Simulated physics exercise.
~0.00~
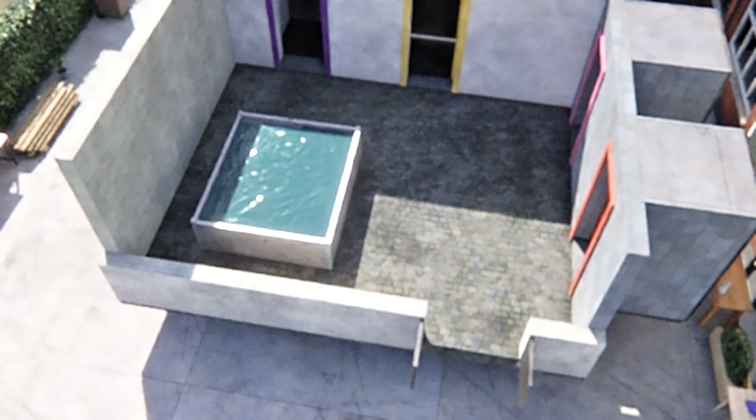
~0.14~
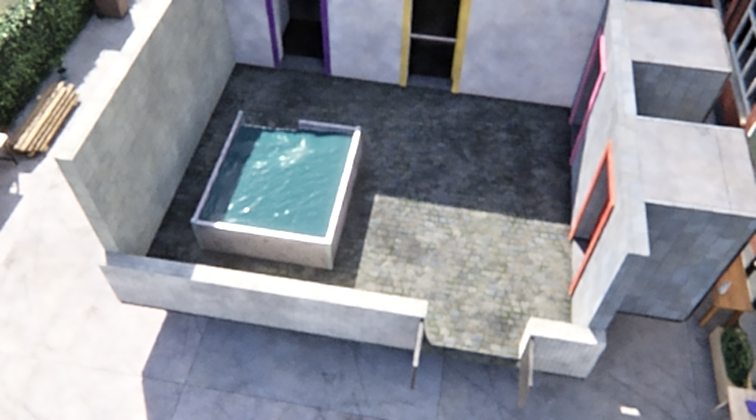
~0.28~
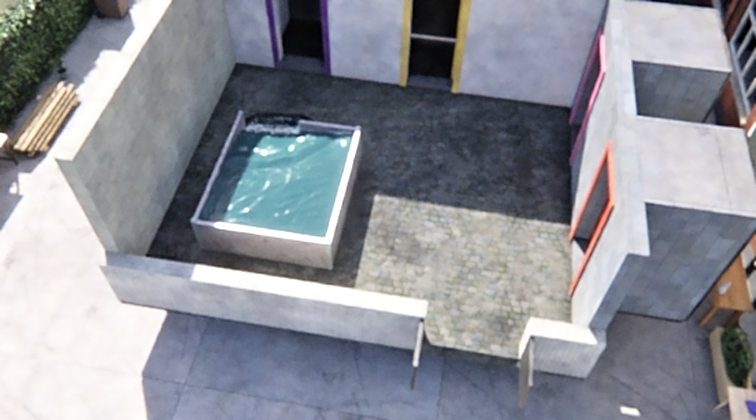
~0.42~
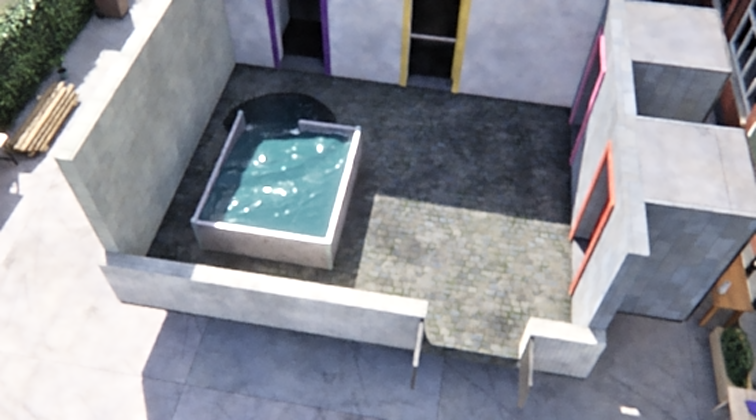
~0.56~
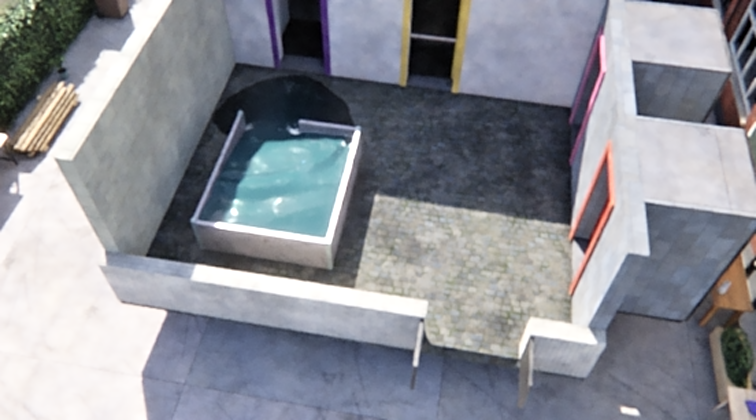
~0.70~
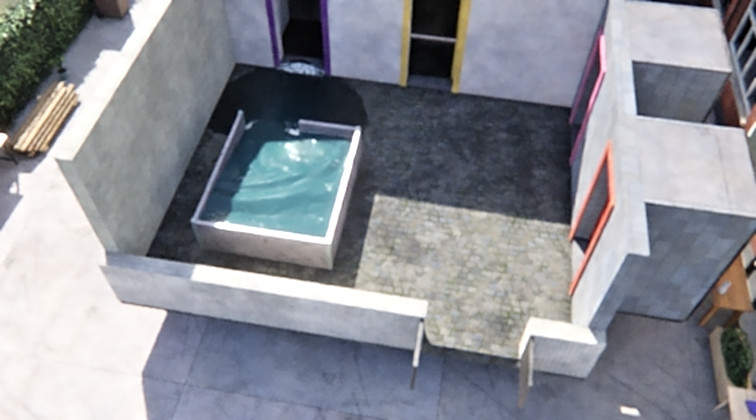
Water in a raised square tank ripples in a walled, paved courtyard, then begins to pour out through a gap in the tank's far side. It spreads behind the tank as a dark, widening pool, reaching back across the paving to the purple-framed doorway, while the tank still looks nearly full.
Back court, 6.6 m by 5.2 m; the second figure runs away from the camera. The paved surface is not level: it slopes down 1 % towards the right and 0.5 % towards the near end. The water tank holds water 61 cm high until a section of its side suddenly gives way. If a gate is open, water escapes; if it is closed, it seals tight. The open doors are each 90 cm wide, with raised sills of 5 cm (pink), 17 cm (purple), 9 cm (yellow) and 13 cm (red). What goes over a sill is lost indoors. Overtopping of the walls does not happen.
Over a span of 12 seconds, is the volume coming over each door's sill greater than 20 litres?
Result: Pink door: The total grows larger than the cap; purple door: The total grows larger than the cap; yellow door: The total remains smaller than the cap; red door: The total remains smaller than the cap.
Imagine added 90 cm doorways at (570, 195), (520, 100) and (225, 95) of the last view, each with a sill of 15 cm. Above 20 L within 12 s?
Well, the first is on the low side, the second is on the low side, and the third is on the high side.
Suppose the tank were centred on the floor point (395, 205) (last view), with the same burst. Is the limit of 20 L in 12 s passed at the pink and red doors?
Result - pink door exceeds it, red door does not exceed it.
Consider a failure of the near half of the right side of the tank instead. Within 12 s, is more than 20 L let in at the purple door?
So for purple: No.
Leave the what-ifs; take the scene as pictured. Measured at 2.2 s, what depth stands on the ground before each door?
In cm: Pink 0, purple 36, yellow 6, red 0.
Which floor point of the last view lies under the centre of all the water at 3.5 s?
It lies at roughly (304, 153) in pixels.
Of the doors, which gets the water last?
The red door.
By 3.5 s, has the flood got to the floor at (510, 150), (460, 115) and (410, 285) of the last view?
Well, the first is drenched, the next drenched, the last untouched by it.
After 1.4 s water covers 20 % of the floor and is deepest (43 cm) near (233, 71); pink door not reached, purple door 32 cm at the sill, 39 L in, yellow door not reached, red door not reached.
After 2.2 s water covers 25 % of the floor and is deepest (36 cm) near (263, 89); pink door not reached, purple door 36 cm at the sill, 107 L in, yellow door 6 cm at the sill, 0 L in, red door not reached.
After 3.5 s water covers 50 % of the floor and is deepest (25 cm) near (263, 89); pink door 10 cm at the sill, 1 L in, purple door 26 cm at the sill, 198 L in, yellow door 8 cm at the sill, 0 L in, red door not reached.
After 7.0 s water covers 85 % of the floor and is deepest (16 cm) near (565, 351); pink door 14 cm at the sill, 145 L in, purple door 14 cm at the sill, 233 L in, yellow door 6 cm at the sill, 0 L in, red door 8 cm at the sill, 0 L in.
After 12.0 s water covers 95 % of the floor and is deepest (13 cm) near (553, 349); pink door 9 cm at the sill, 253 L in, purple door 7 cm at the sill, 234 L in, yellow door 4 cm at the sill, 0 L in, red door 12 cm at the sill, 0 L in.
